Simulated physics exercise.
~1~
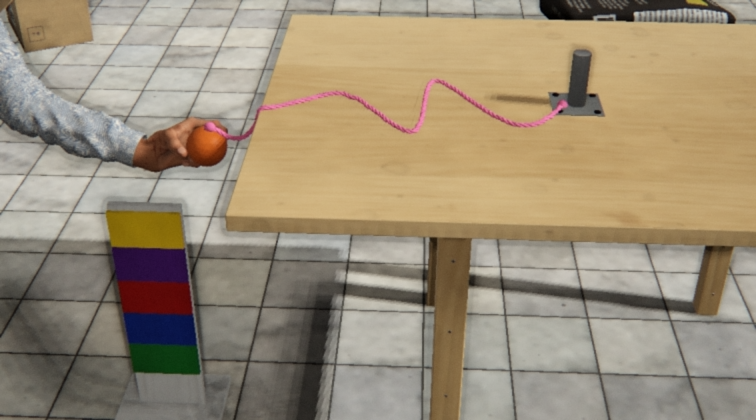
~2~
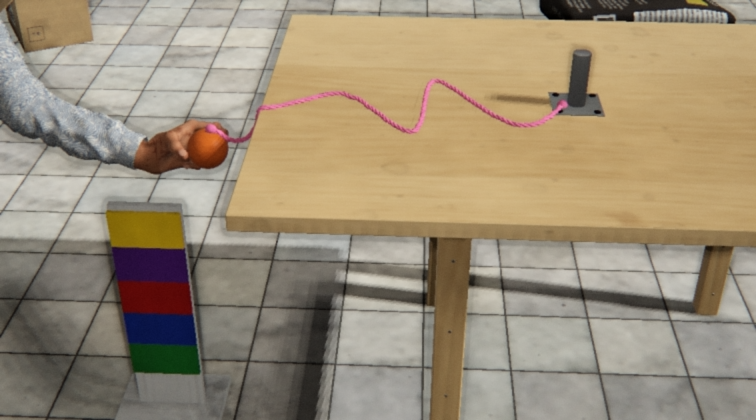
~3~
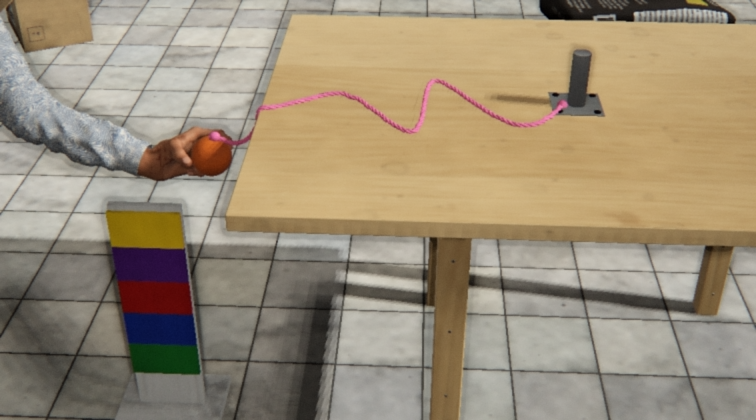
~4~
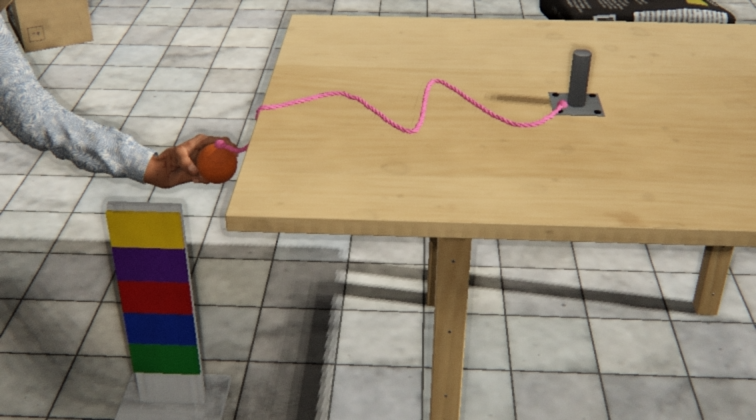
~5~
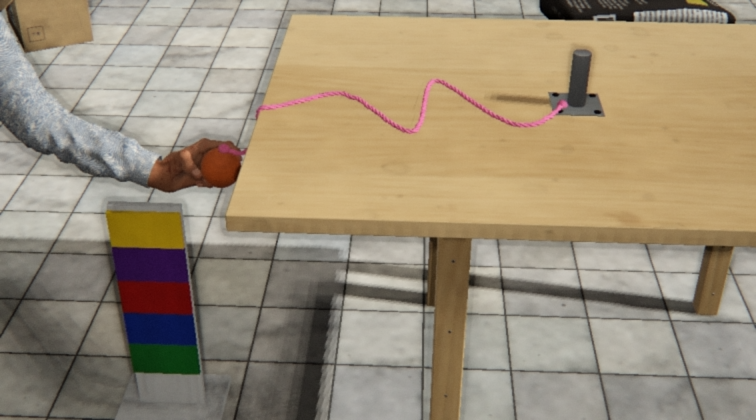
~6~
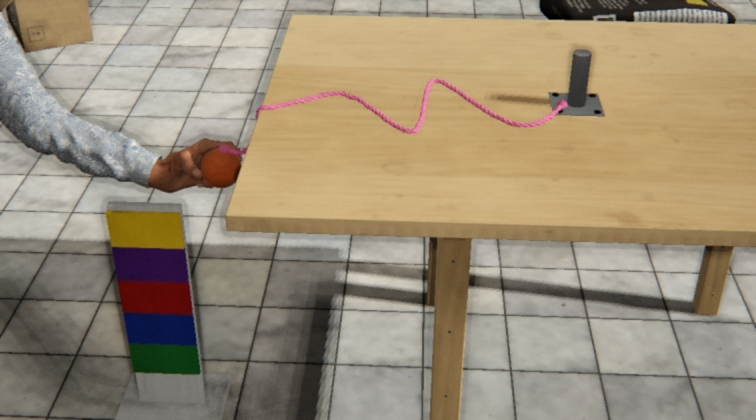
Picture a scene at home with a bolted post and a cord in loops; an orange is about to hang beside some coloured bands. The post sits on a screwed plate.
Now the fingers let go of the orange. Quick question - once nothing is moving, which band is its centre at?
The green band, I would say.
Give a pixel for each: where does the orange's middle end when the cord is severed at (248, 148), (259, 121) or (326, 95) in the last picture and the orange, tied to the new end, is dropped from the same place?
The places are (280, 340), (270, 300) and (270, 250).
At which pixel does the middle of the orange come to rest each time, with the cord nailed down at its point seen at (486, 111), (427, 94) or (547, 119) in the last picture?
It would sit near (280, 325) the first time, (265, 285) the second and (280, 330) the third.
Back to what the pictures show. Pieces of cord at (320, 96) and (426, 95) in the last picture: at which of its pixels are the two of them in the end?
Final spots: (272, 236), then (326, 107).
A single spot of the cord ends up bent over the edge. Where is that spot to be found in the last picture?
Check around (418, 126) - that's where it is.
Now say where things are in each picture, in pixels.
Orange (207, 146); yellow (145, 232); purple (150, 266); red (155, 299); blue (160, 330); green (164, 360), in the first frame.
Orange (208, 149); cord through (538, 123) (462, 94) (424, 107) (379, 114) (302, 101), in the second frame.
Orange (212, 156), in the third frame.
Orange (217, 164); cord through (538, 123) (462, 94) (424, 107) (379, 114) (302, 101), in the fourth frame.
Orange (221, 168), in the fifth frame.
Orange (221, 168); cord through (538, 123) (462, 94) (424, 107) (379, 114) (302, 101), in the sixth frame.
Early on, orange near (281, 317); level with blue.
Midway, orange near (279, 351); level with green.
Finally, orange near (284, 352); level with green. Its middle rests at the green band.
